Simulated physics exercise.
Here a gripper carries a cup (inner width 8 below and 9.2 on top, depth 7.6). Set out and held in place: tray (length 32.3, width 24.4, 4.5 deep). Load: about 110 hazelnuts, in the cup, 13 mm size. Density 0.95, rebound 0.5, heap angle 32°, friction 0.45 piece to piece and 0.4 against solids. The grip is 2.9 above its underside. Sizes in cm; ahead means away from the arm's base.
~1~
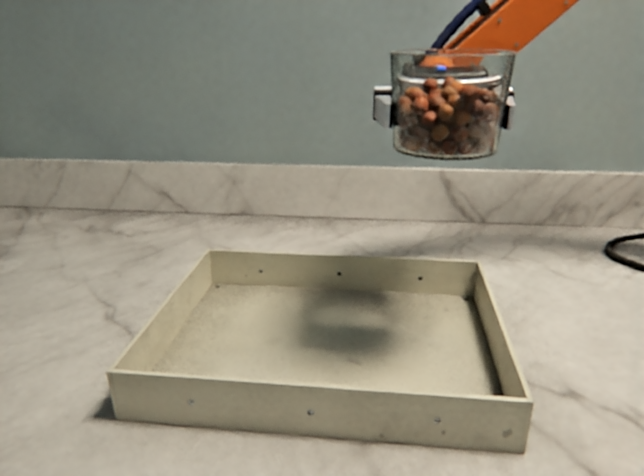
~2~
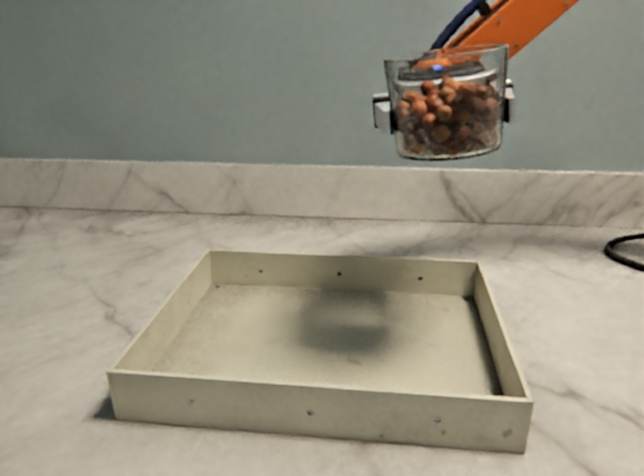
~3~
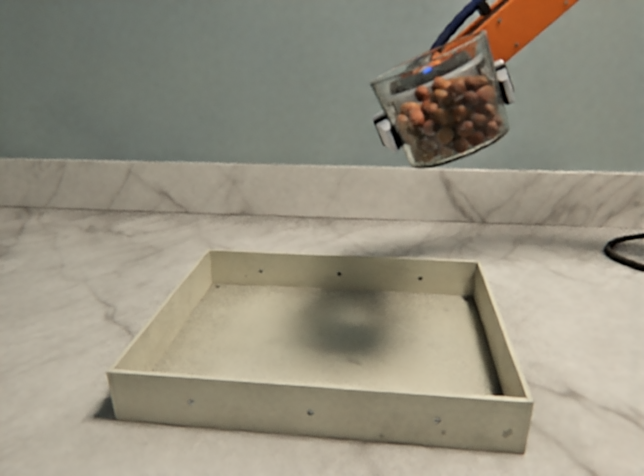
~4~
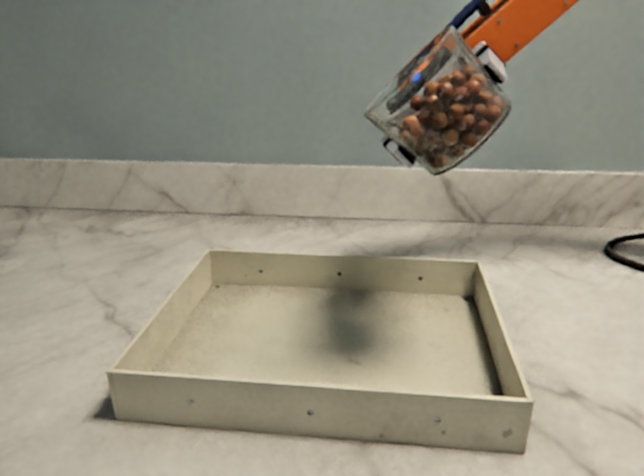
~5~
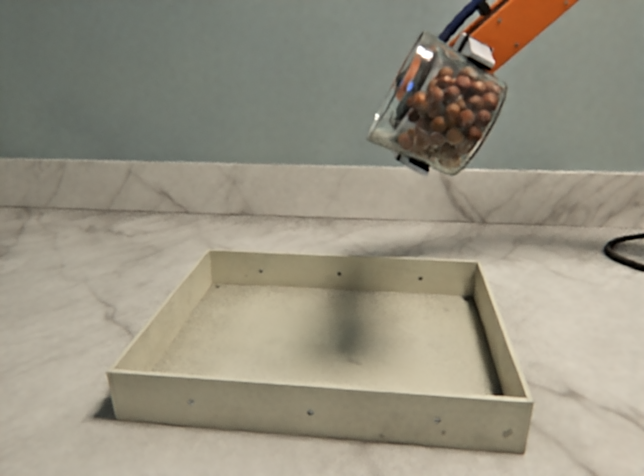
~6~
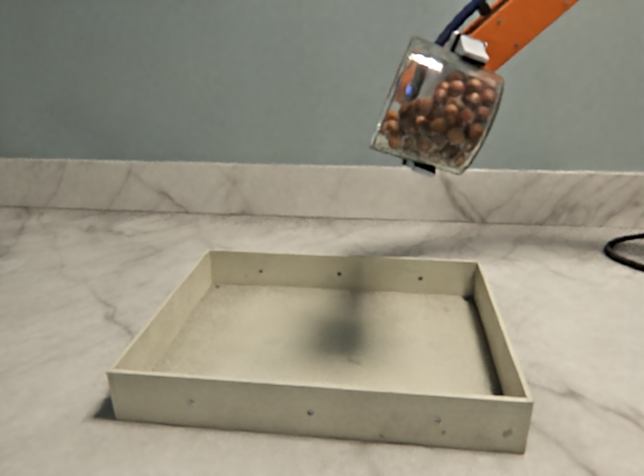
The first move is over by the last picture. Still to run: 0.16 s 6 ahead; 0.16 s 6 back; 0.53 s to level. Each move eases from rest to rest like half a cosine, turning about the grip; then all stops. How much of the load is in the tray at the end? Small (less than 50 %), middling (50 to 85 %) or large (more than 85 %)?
Answer: Small; less than 50 % of the hazelnuts finish in the tray.
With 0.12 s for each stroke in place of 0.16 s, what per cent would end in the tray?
In that case some 60 per cent.
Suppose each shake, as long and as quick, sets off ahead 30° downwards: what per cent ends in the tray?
Some 15 per cent.
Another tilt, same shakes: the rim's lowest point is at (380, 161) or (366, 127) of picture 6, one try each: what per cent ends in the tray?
About 75 and 15 per cent.
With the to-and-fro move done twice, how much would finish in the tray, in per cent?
It would be near 60 per cent.
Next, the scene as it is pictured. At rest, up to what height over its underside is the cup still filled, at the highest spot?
About 5.5 cm.
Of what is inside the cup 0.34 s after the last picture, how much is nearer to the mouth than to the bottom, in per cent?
Roughly 50 per cent.
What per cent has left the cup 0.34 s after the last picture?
Some 40 per cent.
Then, 0.34 s after the last picture, tilted 70° forward, highest piece 24 above the table; 70 in the cup, 3 in the tray, 40 in flight or on a rim.
Then, 0.68 s after the last picture, tilted 16° forward, highest piece 27 above the table; 66 in the cup, 45 in the tray, 2 on the table or floor.
Then, 1.05 s after the last picture, level, highest piece 26 above the table; 66 in the cup, 45 in the tray, 2 on the table or floor.
Then, 2.10 s after the last picture, level, highest piece 26 above the table; 66 in the cup, 45 in the tray, 2 on the table or floor.
Final count, 66 in the cup, 45 in the tray, 2 on the table or floor. That is 40 % in the tray.
